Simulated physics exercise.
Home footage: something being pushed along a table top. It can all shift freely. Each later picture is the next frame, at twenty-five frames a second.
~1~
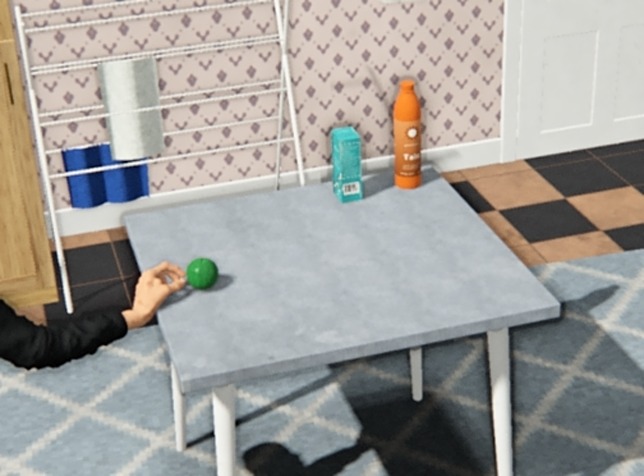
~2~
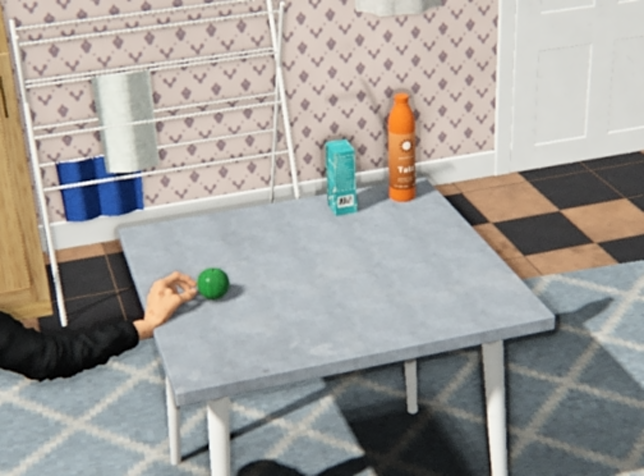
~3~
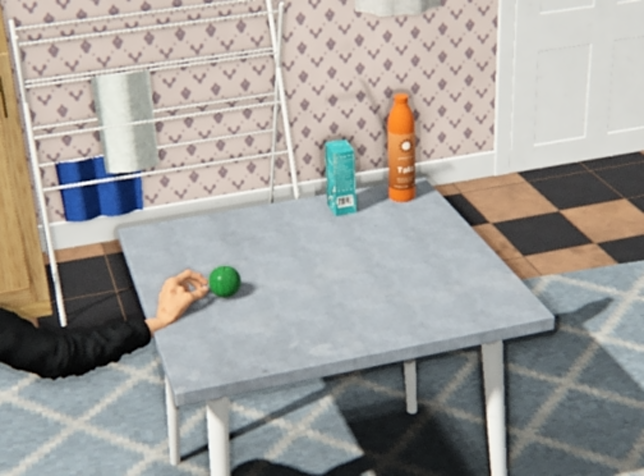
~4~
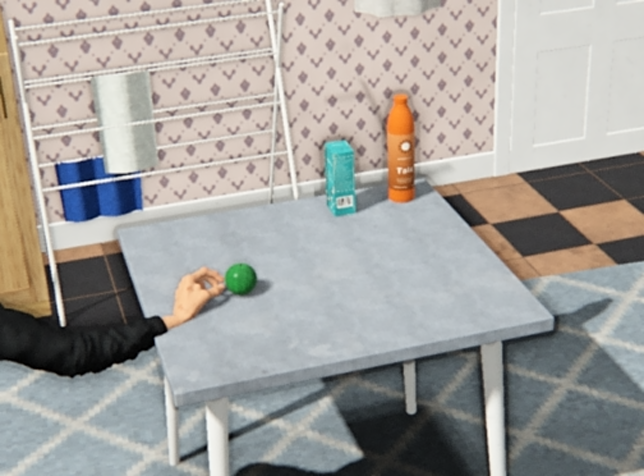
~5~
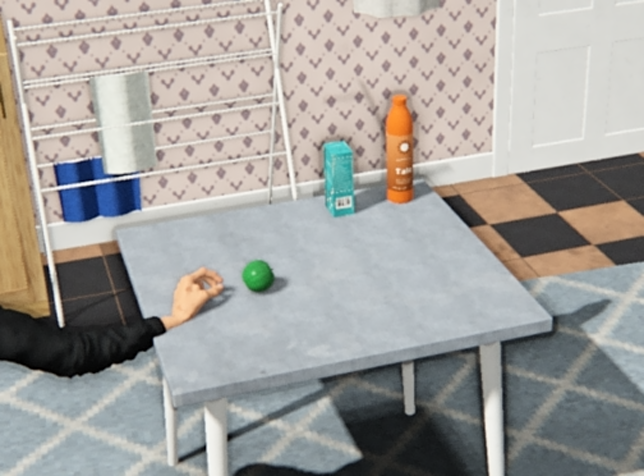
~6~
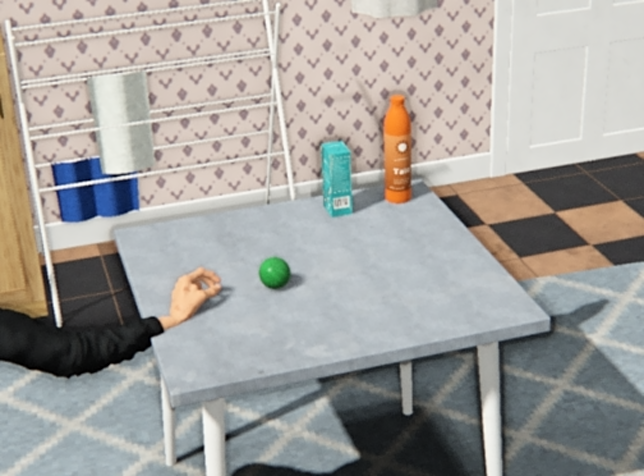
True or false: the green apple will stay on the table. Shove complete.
False.
Then, 0.30 s after the last picture, green apple rolled well along near (399, 251).
Then, 0.70 s after the last picture, green apple now off the table.
Then, 1.10 s after the last picture, things are still on the move.
By the end, off the table, green apple.
